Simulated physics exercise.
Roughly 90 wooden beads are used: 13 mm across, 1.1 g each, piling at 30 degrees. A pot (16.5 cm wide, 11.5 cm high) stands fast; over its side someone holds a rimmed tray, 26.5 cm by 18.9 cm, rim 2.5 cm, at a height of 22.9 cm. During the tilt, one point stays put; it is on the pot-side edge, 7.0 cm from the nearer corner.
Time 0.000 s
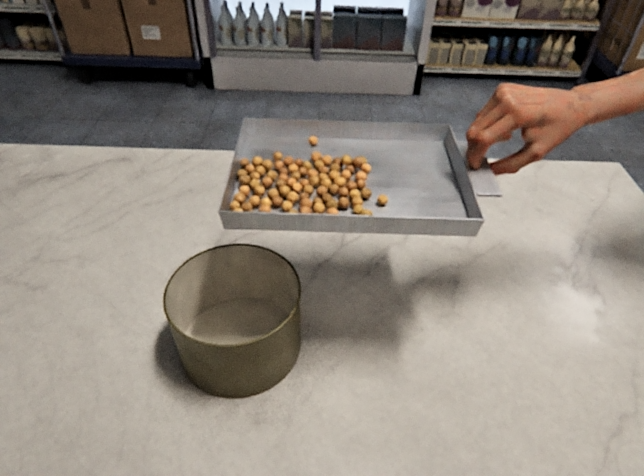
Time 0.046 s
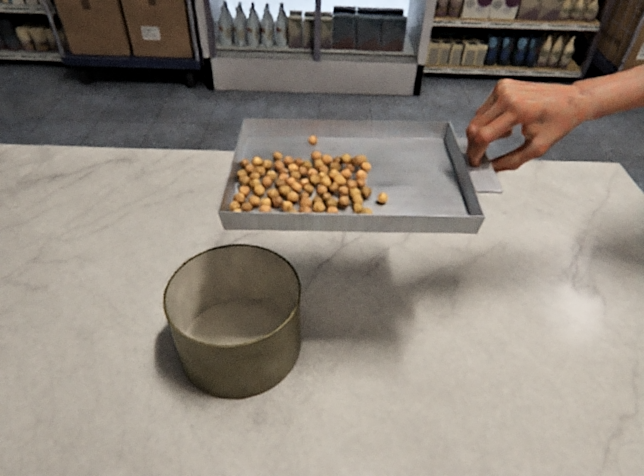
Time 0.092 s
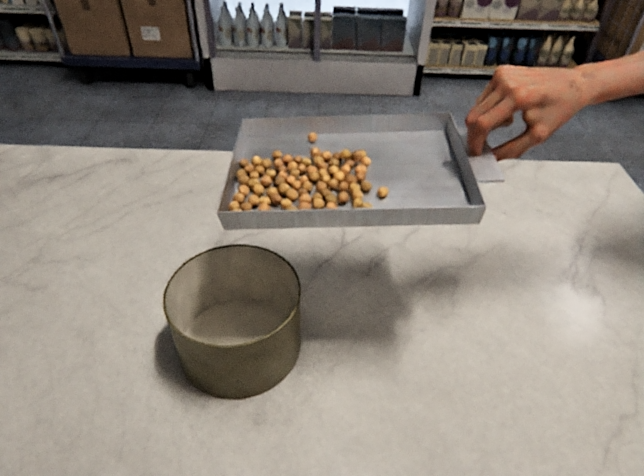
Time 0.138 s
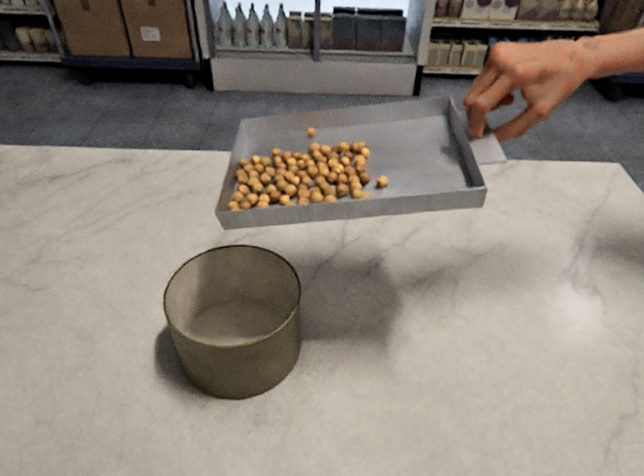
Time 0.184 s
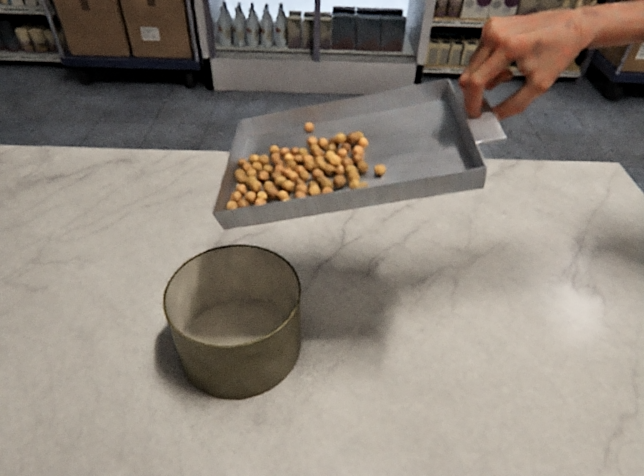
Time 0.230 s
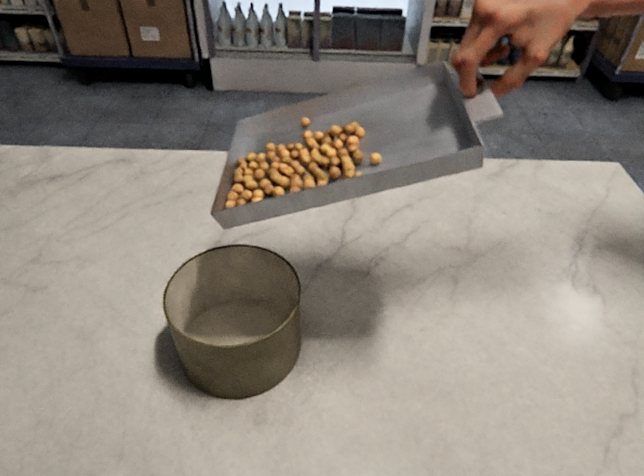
On a pale marble-patterned counter in a shop, a hand held a grey rimmed tray of small wooden beads beside an empty round pot, first level, then raised its right side into a leftward slant.
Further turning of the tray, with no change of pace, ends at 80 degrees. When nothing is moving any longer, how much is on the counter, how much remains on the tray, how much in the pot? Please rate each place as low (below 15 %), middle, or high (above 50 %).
Counter: Low, tray: High, pot: Low.
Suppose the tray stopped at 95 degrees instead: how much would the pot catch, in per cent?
Near 35 %, then.
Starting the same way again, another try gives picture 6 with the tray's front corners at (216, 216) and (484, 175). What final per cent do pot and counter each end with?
In the pot: 0 per cent; on the counter: 0 per cent.
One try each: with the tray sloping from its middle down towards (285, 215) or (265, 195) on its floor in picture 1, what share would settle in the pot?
First try: About 0 percent; second try: About 0 percent.
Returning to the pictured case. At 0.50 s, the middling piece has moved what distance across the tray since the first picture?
Displacement on the tray: Roughly 3 cm.
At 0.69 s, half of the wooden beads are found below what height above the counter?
Roughly 28 cm.
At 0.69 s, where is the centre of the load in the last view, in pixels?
(238, 152) or thereabouts.
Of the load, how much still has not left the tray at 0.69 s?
It's roughly 100 percent.
Then, at 0.50 s, tilt 49 degrees; the tray holds 100 %, the pot 0 %.
After 0.69 s, tilt 70 degrees; the tray holds 100 %, the pot 0 %.
After 0.99 s, tilt 80 degrees; the tray holds 100 %, the pot 0 %.
In the end, at 2.4 s, counter 0 %, tray 100 %, pot 0 %.
